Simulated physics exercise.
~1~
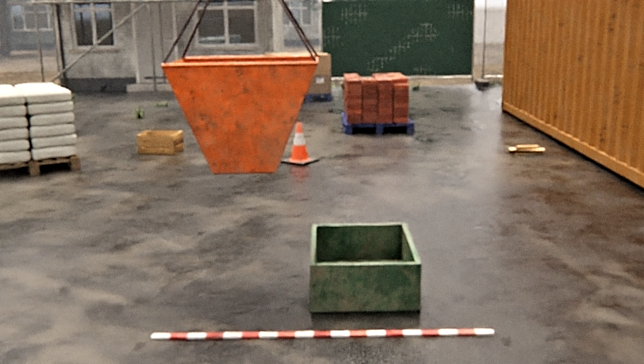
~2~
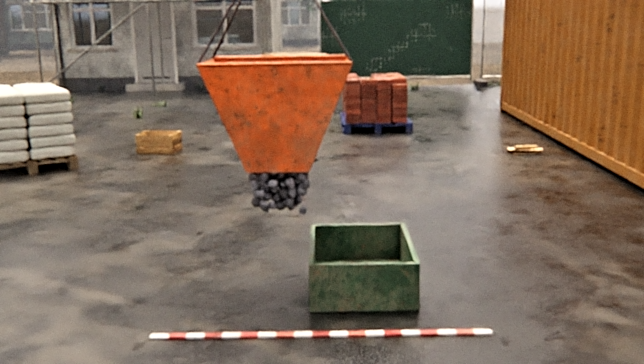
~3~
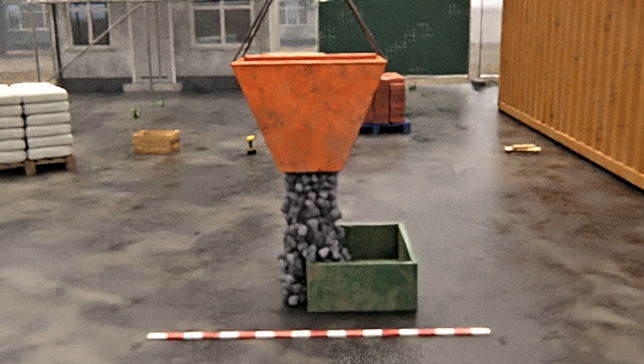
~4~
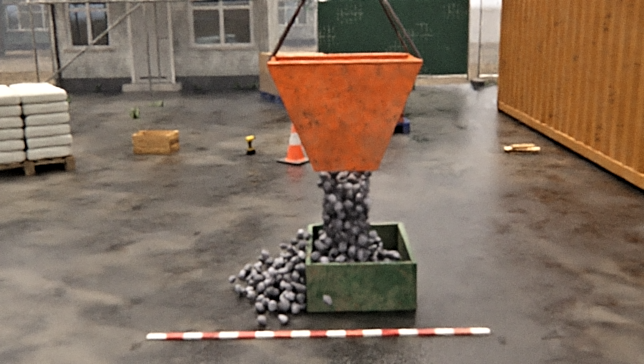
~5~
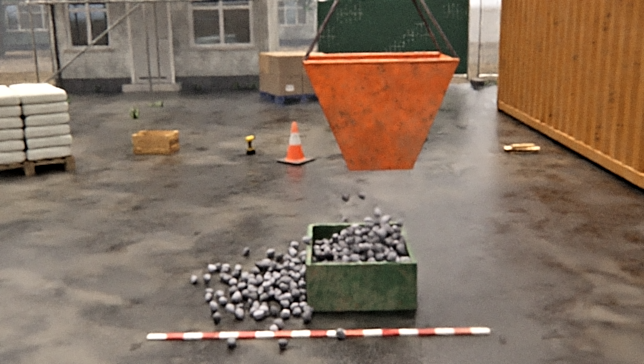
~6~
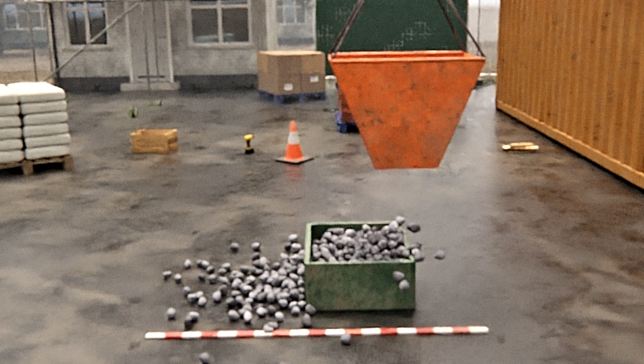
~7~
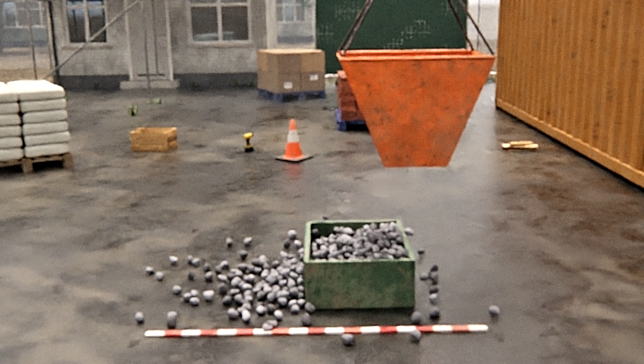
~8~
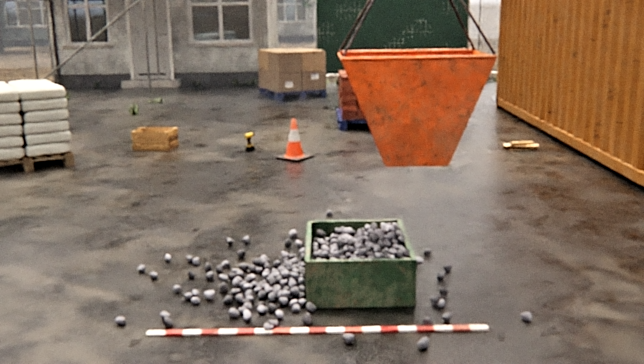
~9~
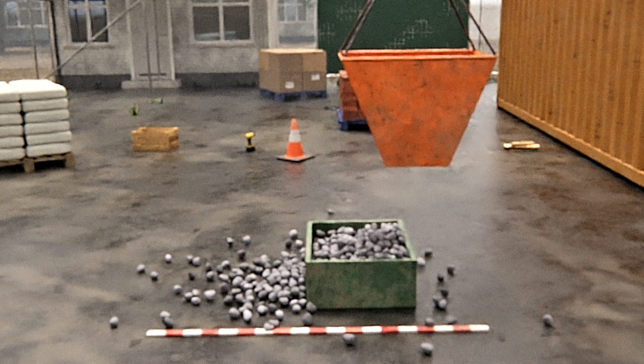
We see an orange skip hanging from cables move right across a wet yard, dropping grey stones from its bottom beside and then into a green bin. The skip stops, empty, with most stones heaped in the bin, many scattered to its left and a few to its right.
